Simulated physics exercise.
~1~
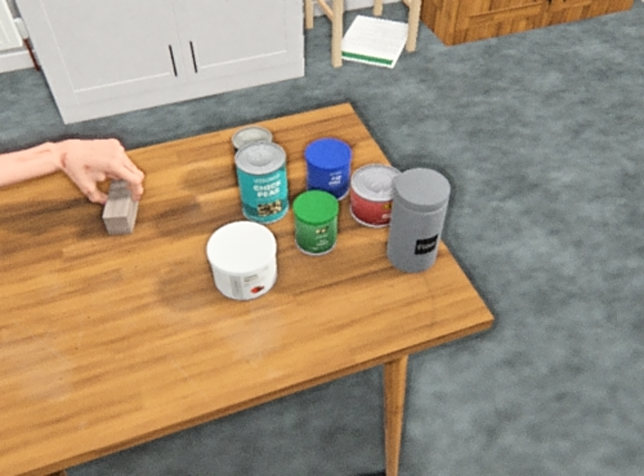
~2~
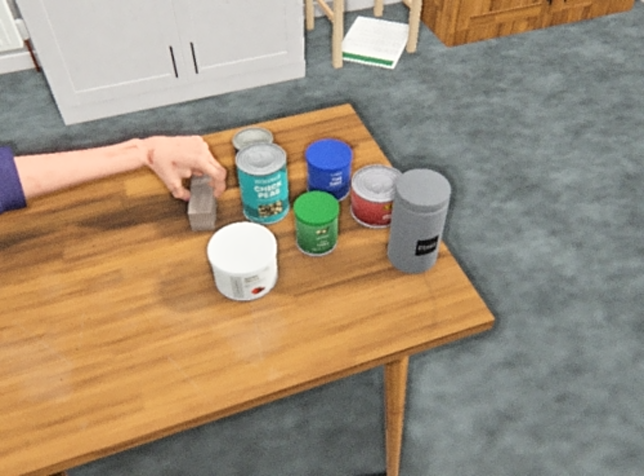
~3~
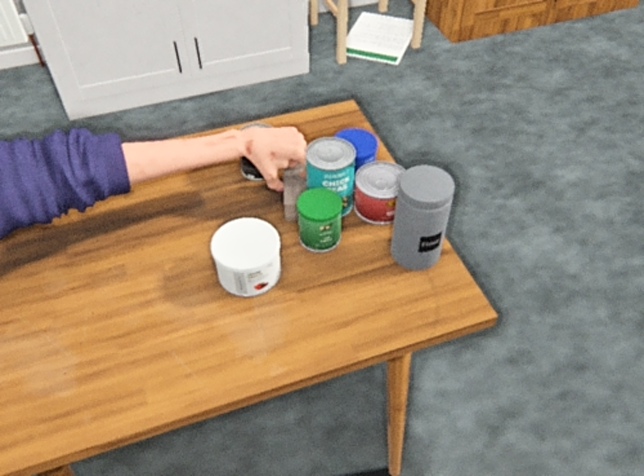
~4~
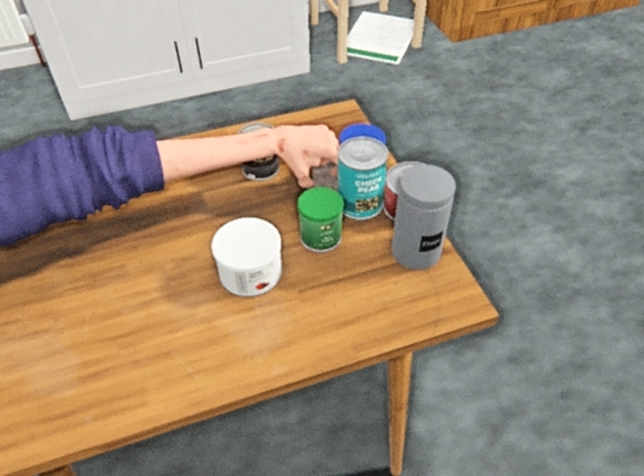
A hand in a purple sleeve pushes a small grey-brown block across a wooden table, seen from above in a room with a blue-grey floor and white cupboards behind. Seven containers stand toward the table's right end, with a turquoise tin and black tin behind a white tub, blue and green tins in the middle, and a red tub beside a tall grey jar. The block slides right and shoves the turquoise tin along. The blue tin shifts next, then the red tub. All three end upright farther right, while the others stay put, the hand still at the block.
